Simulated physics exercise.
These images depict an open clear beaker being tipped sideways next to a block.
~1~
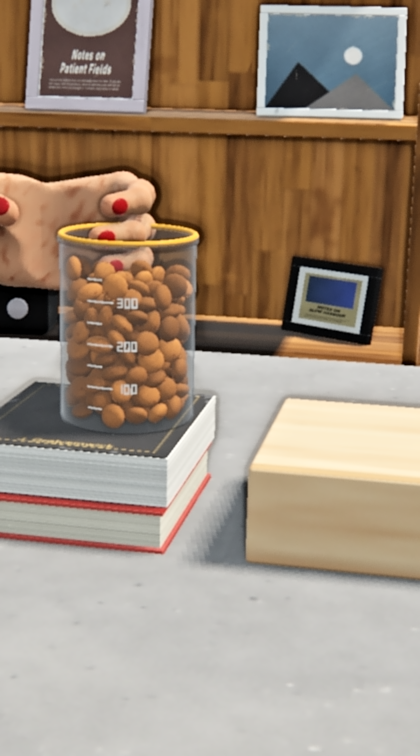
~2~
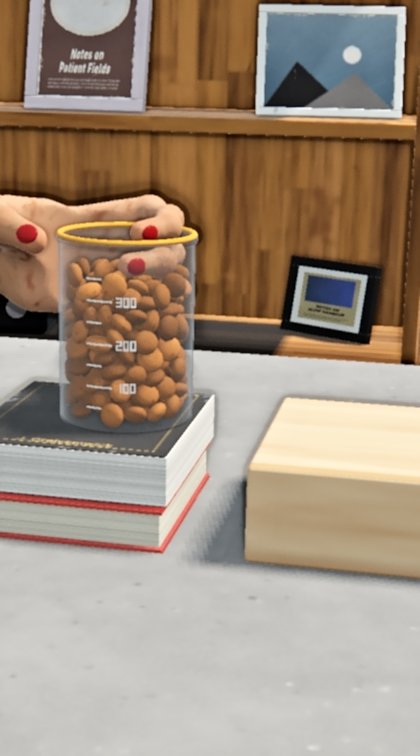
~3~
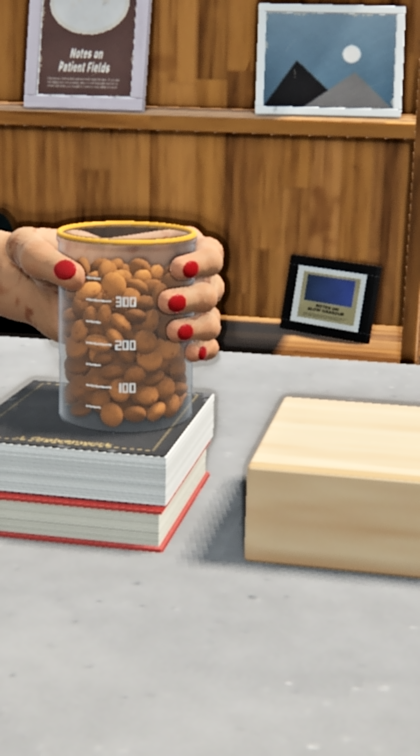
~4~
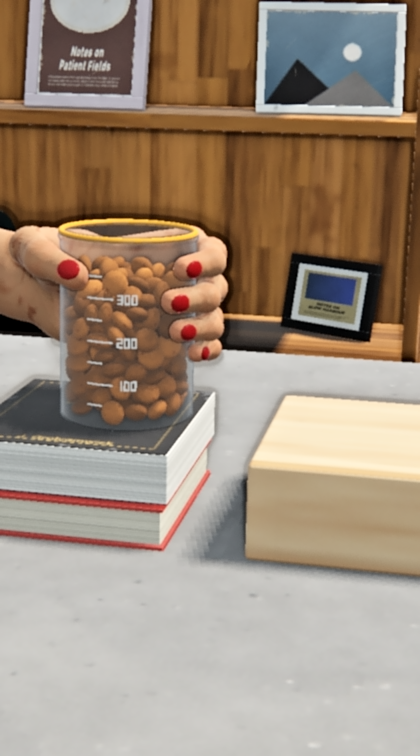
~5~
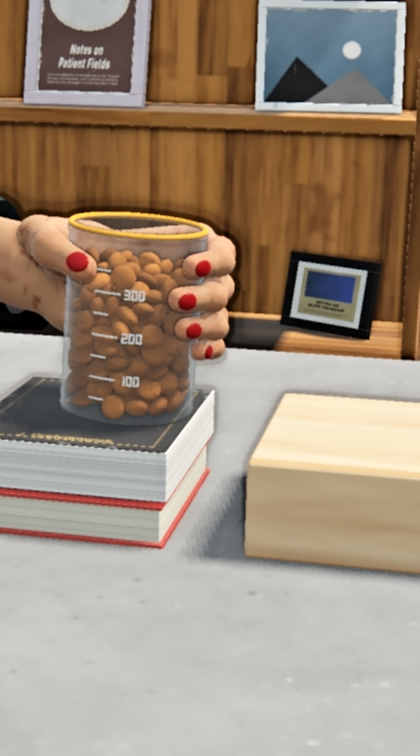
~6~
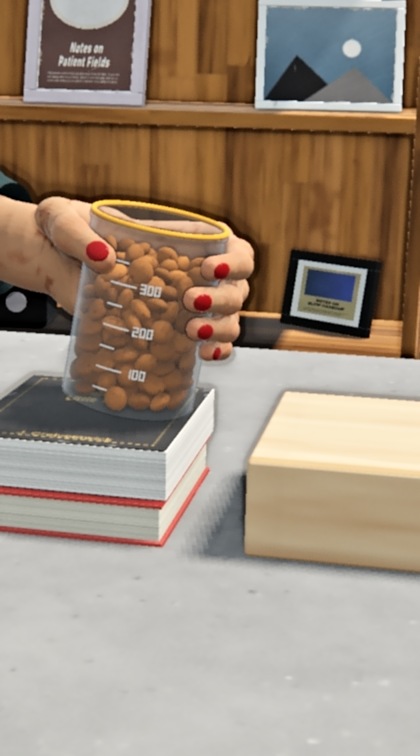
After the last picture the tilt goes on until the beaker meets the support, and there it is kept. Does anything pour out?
In the end the load escapes, at least partly.
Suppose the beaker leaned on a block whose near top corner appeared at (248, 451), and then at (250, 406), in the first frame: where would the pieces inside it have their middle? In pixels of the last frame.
The middle would end roughly at (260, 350) the first time, then roughly at (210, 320).
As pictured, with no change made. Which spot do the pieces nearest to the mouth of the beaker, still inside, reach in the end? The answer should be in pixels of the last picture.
(390, 409).
Then, 0.48 s on from there, the beaker leans 40°; everything is still inside.
Then, 0.98 s on from there, the beaker leans 71°; everything is still inside.
Then, 1.59 s on from there, the beaker rests on the block at 90°; a small part of the bits of cat kibble out of it.
In the end, the beaker rests on the block at 90°; a small part of the bits of cat kibble out of it.
